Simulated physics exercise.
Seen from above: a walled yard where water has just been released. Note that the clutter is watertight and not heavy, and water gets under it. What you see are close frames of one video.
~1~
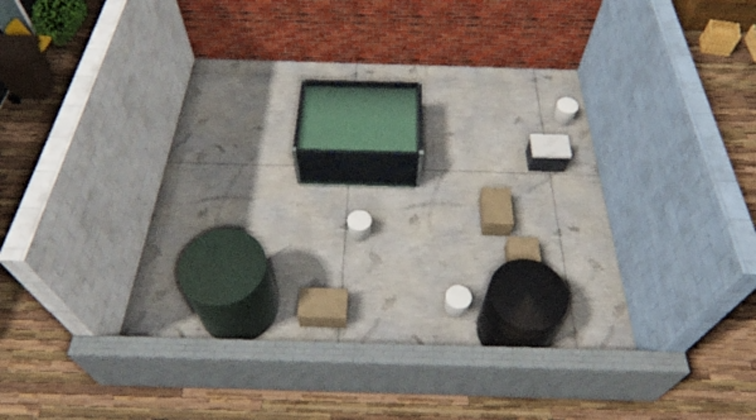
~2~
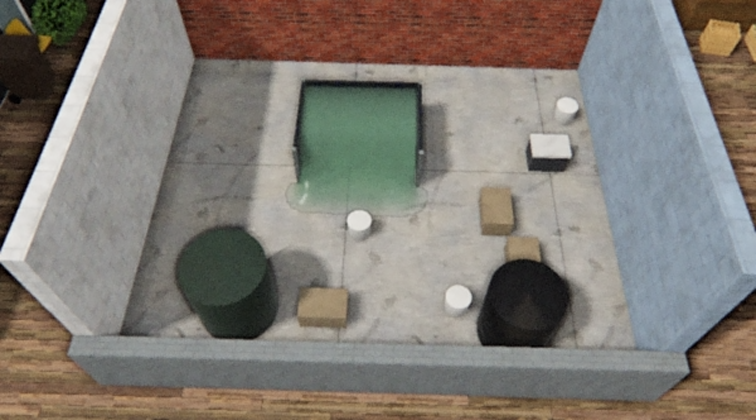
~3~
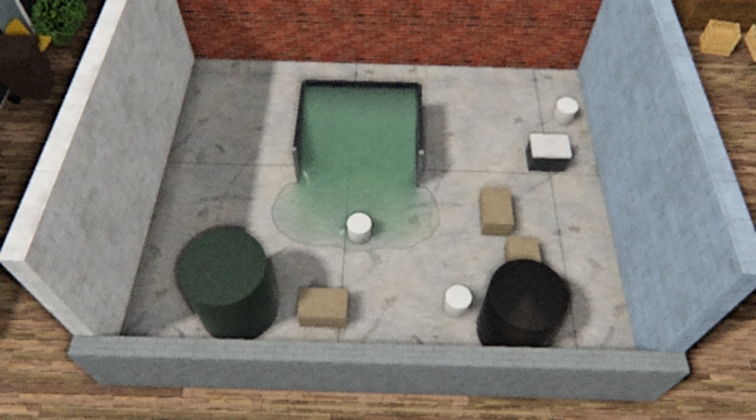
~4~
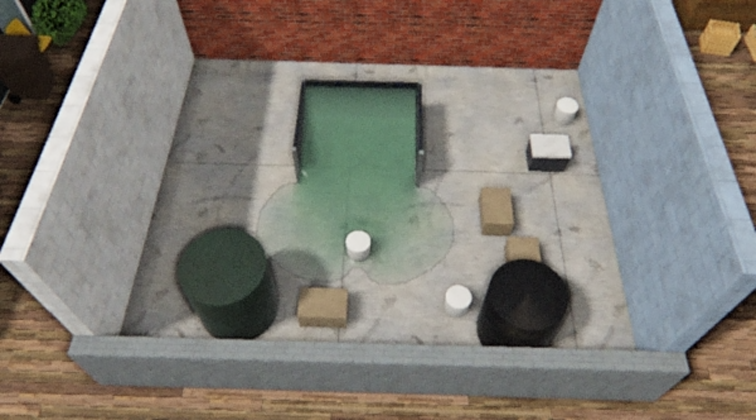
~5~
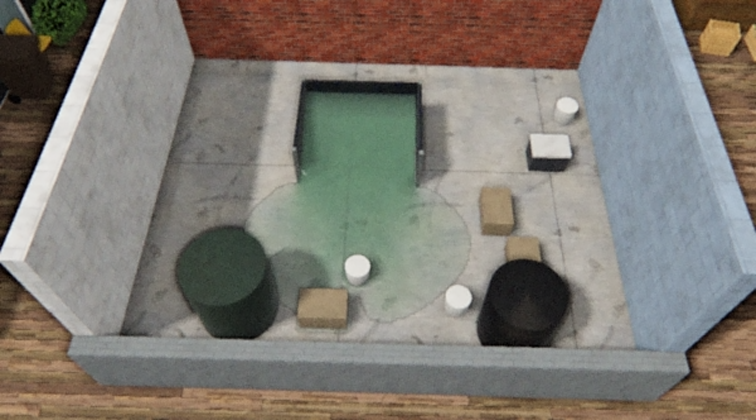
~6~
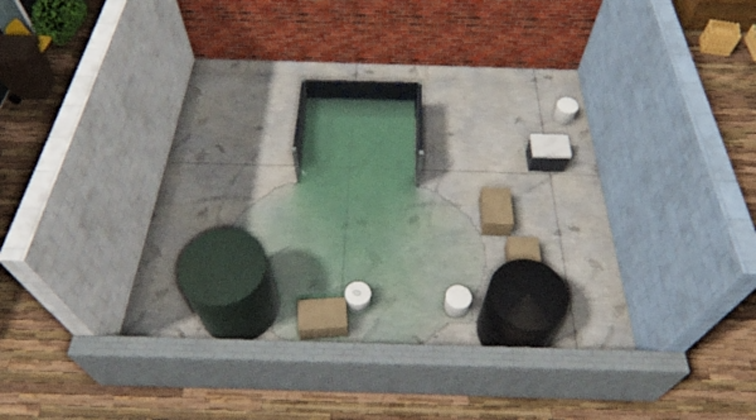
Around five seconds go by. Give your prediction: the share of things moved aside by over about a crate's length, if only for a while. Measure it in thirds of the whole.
It reaches two thirds.
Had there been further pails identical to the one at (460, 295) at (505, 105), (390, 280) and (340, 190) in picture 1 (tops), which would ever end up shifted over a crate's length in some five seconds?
One after the other: Not that far, yes, moved that far.
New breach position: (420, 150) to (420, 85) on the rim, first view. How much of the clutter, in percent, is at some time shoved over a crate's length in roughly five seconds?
It comes to roughly 60 %.
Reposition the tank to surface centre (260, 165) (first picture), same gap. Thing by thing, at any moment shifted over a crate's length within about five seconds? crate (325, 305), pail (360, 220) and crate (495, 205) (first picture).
Well, the first one got driven a long way, the second didn't get far, and the third got driven a long way.
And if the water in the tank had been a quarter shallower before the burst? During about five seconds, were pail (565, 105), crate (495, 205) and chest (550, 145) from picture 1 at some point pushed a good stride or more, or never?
Note, in sequence: Within that / past that mark / within that.
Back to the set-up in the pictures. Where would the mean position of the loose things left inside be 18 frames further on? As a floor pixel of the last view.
I'd put it roughly at (509, 219).
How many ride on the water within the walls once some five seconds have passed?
My count is 2.
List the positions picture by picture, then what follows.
A pail at (359, 220), on the bottom; a crate at (323, 303), on the bottom; 0 of 7 have shifted, in the first picture.
A pail at (359, 220), on the bottom; a crate at (323, 303) rests on the ground; 0 of 7 have shifted, in the second picture.
A pail at (359, 223) rests on the ground, close to its start; a crate at (323, 303), on the bottom; 0 of 7 have shifted, in the third picture.
A pail at (358, 241) rests on the ground, a stride from its start; a crate at (323, 303) rests on the ground; 1 of 7 have shifted, in the fourth picture.
A pail at (357, 266), on the bottom, a stride from its start; a crate at (323, 303), on the bottom; 1 of 7 have shifted, in the fifth picture.
A pail at (358, 293), on the bottom, a stride from its start; a crate at (322, 313), on the bottom, close to its start; 2 of 7 have shifted, in the sixth picture.
A moment on, 1 of 7 are well off their spots; 1 afloat.
Next, 2 of 7 are well off their spots; 3 afloat.
Later, 5 of 7 are well off their spots; 2 afloat.
In the end, 6 of 7 are well off their spots, and 6 have been at some point; 2 afloat.
